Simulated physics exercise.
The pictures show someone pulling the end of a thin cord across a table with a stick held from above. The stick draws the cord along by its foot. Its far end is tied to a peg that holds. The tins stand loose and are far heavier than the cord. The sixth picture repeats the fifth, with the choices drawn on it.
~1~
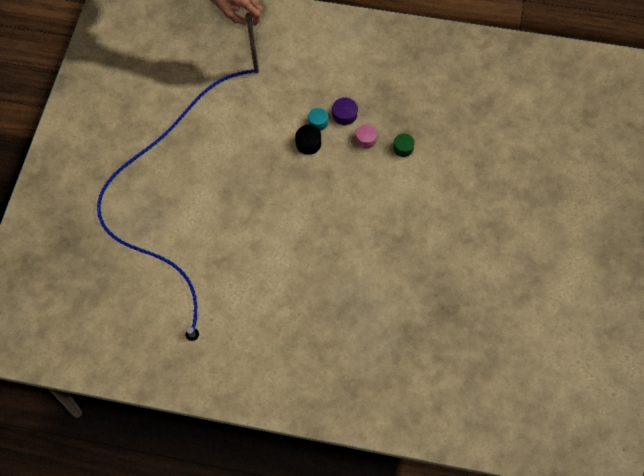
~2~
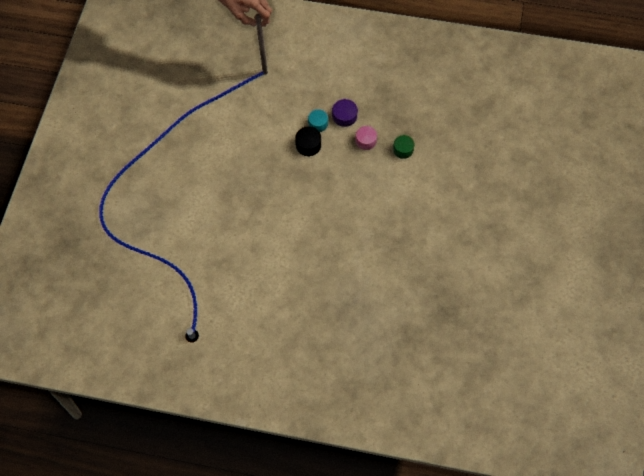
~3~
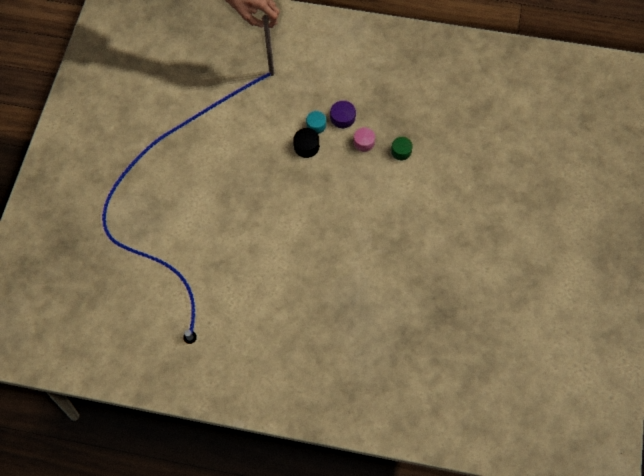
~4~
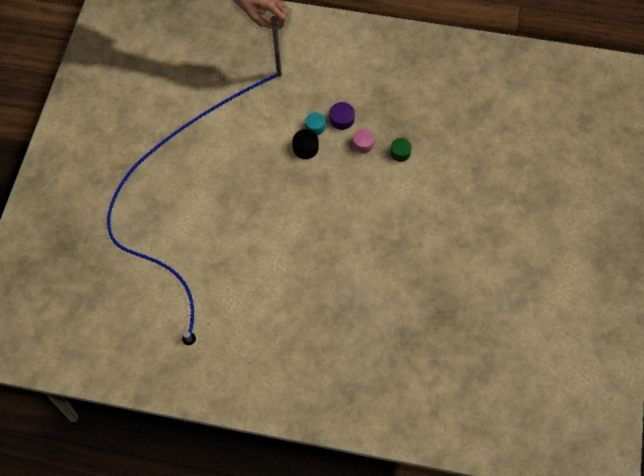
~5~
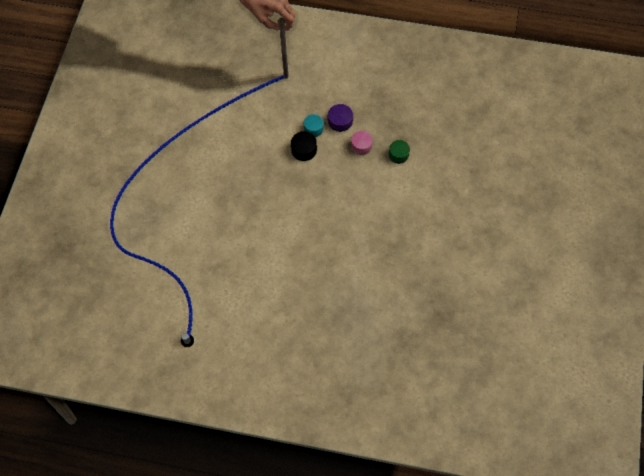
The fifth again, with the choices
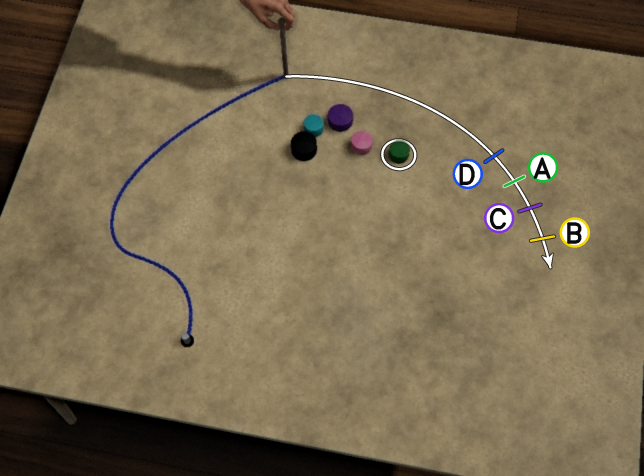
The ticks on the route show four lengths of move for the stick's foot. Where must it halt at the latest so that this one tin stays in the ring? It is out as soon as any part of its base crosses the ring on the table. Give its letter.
All is well up to D.
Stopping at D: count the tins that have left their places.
By then, four.
On the marked copy, A at (514, 181); B at (543, 239); C at (530, 208); D at (494, 156); the ring at (399, 155); the route from (286, 76) via (454, 122) to (550, 267).
Taking D. A third of the way, foot of the stick (365, 85); green tin (399, 152).
Two thirds of the way, foot of the stick (439, 114); green tin (399, 152).
When it is over, foot of the stick (494, 156); purple tin (358, 152); pink tin (381, 159); black tin (320, 170); turquoise tin (336, 156); green tin (400, 152); the green tin is still in its ring.
As for the rest, A drags the ringed tin to (411, 169); B drags the ringed tin to (426, 203); C drags the ringed tin to (419, 184).
